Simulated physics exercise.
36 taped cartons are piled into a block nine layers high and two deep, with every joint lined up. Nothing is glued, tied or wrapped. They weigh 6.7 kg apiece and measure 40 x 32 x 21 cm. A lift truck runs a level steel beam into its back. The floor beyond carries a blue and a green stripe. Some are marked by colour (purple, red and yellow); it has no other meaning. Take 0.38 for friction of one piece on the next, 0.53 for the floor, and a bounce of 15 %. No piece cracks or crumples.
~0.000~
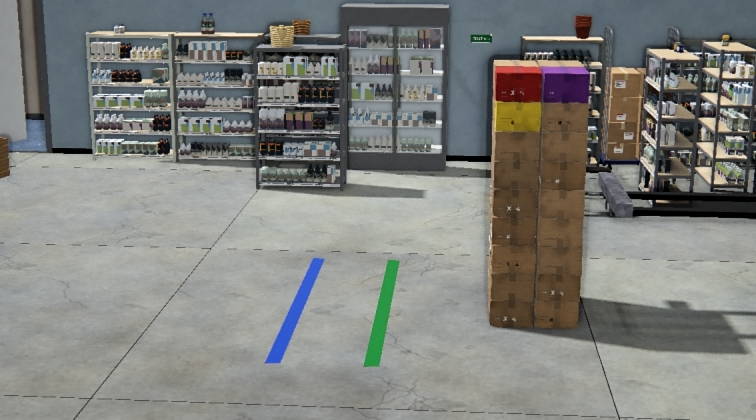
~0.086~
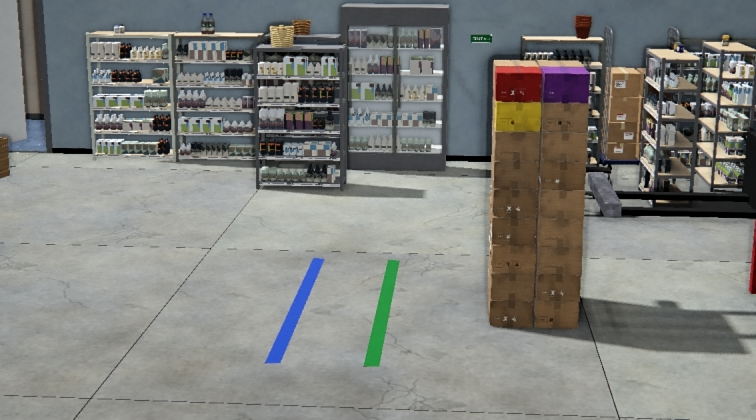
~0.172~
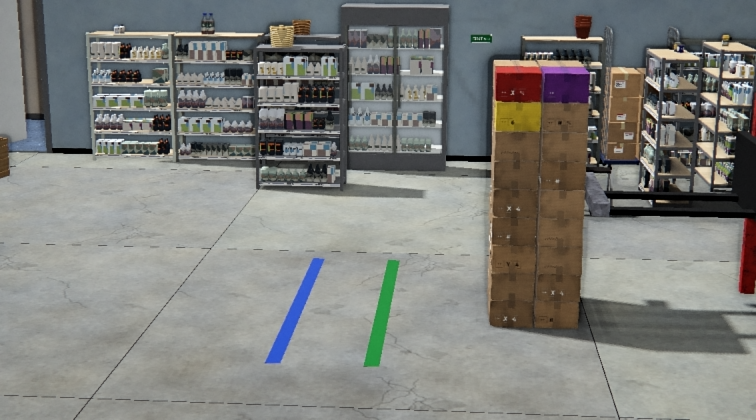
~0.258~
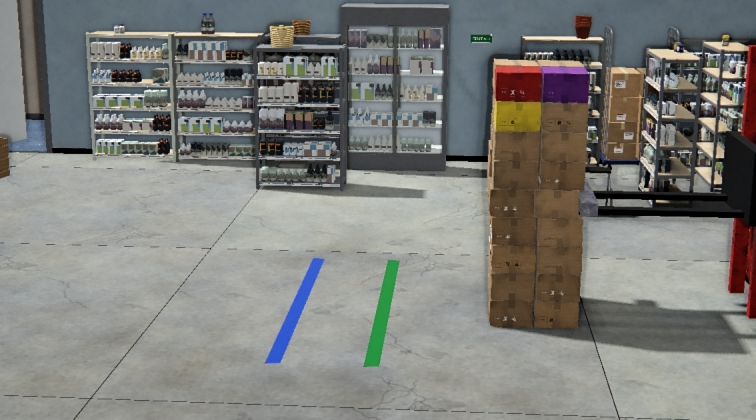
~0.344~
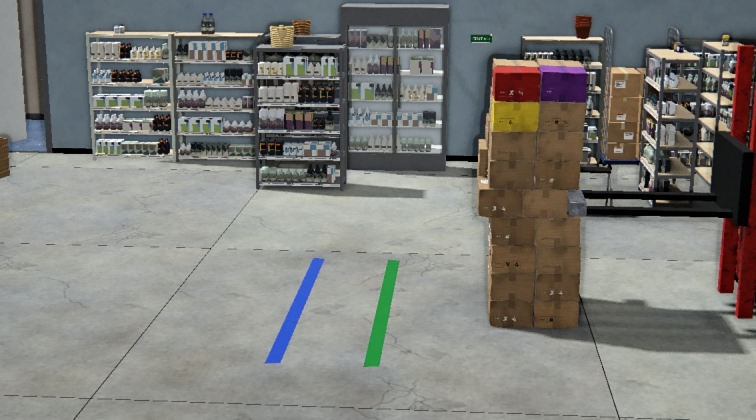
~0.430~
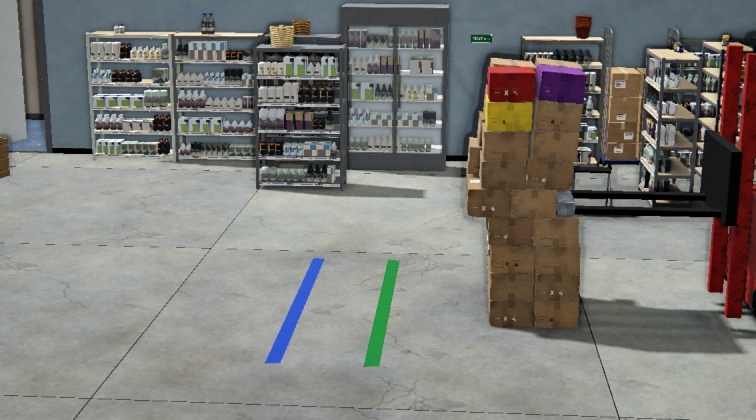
A dark beam on a red-framed machine sliding in from the right and pushing stacked cartons leftward, shifting the upper boxes out of line.
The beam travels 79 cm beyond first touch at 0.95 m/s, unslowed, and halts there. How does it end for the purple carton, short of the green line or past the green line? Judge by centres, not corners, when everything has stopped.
In the end the purple carton stays short of the green line.
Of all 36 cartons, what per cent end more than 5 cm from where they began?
Shifted: 75 per cent.
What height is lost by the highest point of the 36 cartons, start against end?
About 65 cm.
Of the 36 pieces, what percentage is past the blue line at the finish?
Near 15 per cent.
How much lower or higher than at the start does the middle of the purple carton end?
It ends some 85 cm lower.
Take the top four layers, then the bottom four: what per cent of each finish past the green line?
Top 50, bottom 10 per cent.
By 0.72 s, none of the 36 cartons past the green line, 29 disturbed; purple carton tilted 21°; yellow carton tilted 3°.
By 1.08 s, 2 of the 36 cartons past the green line; purple carton tilted 58°, 41 cm lower; yellow carton tilted 23°, 11 cm lower.
By 1.84 s, 11 of the 36 cartons past the green line; purple carton on its side; yellow carton on its side.
When it is over (3.5 s), 11 of the 36 cartons past the green line; purple carton on its side; yellow carton on its side; red carton 1.69 m lower. In pixels of the last frame, middles, purple carton near (607, 192), yellow carton near (205, 302).
